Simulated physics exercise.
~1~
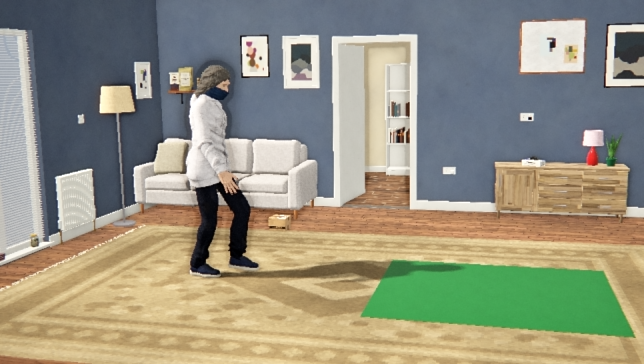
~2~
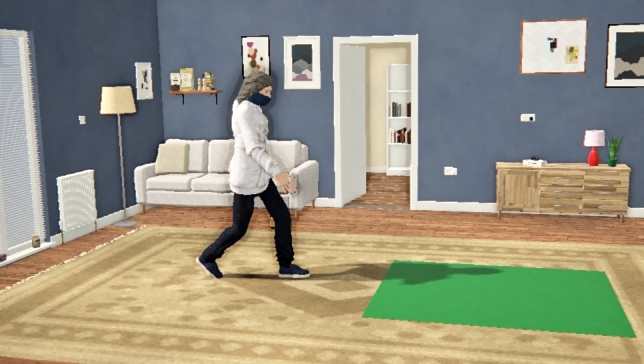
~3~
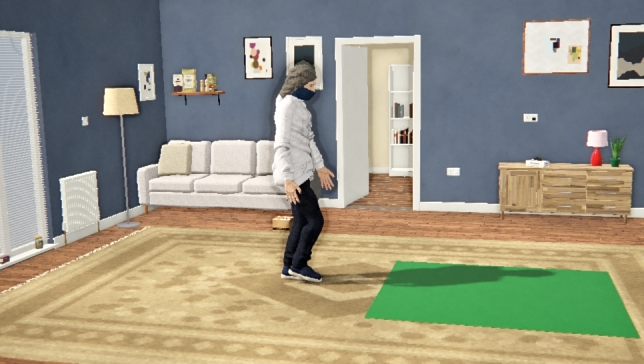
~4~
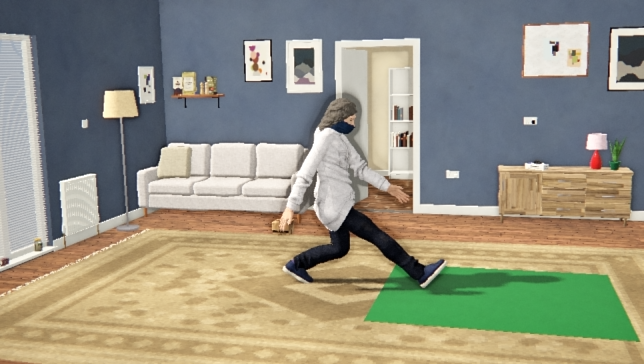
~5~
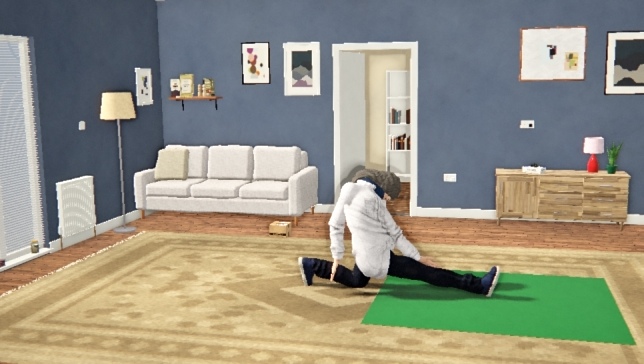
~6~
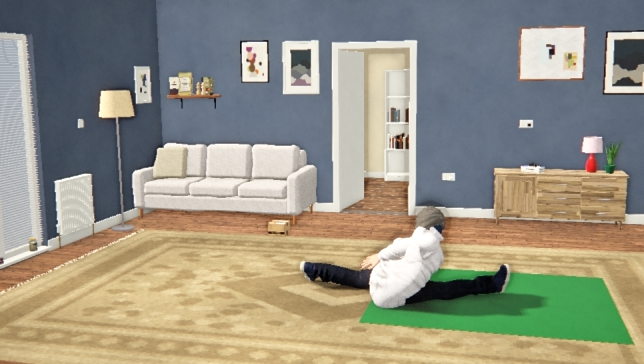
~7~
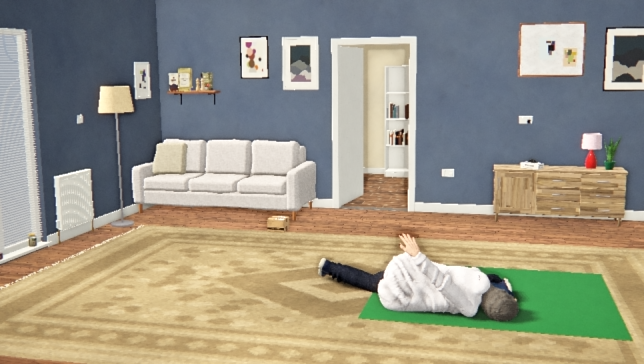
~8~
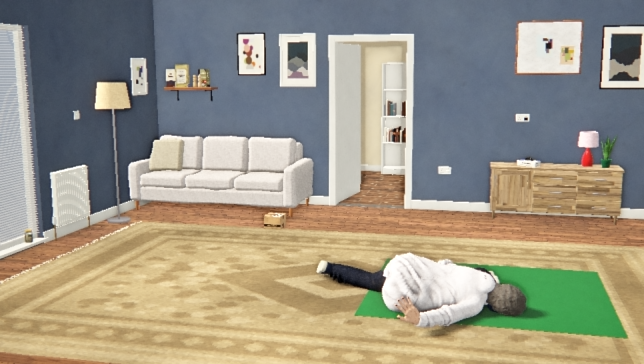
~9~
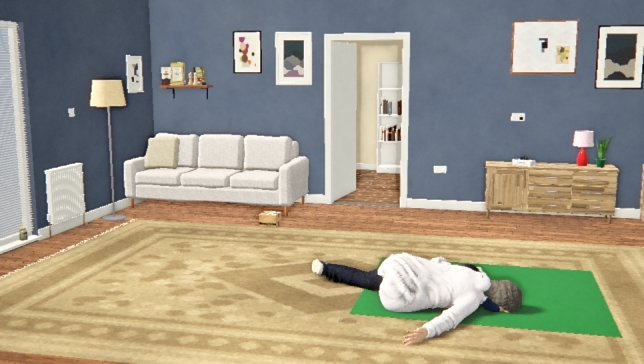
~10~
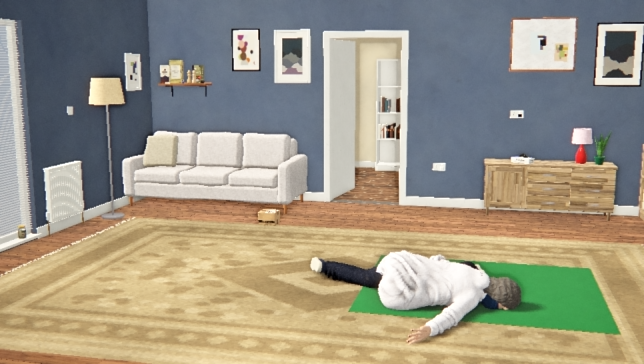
The footage shows a person in a white jacket and dark trousers striding right across a patterned rug with empty hands, then collapsing with legs spread at the green mat, folding forward and lying still with hips, chest and head beyond its near edge.
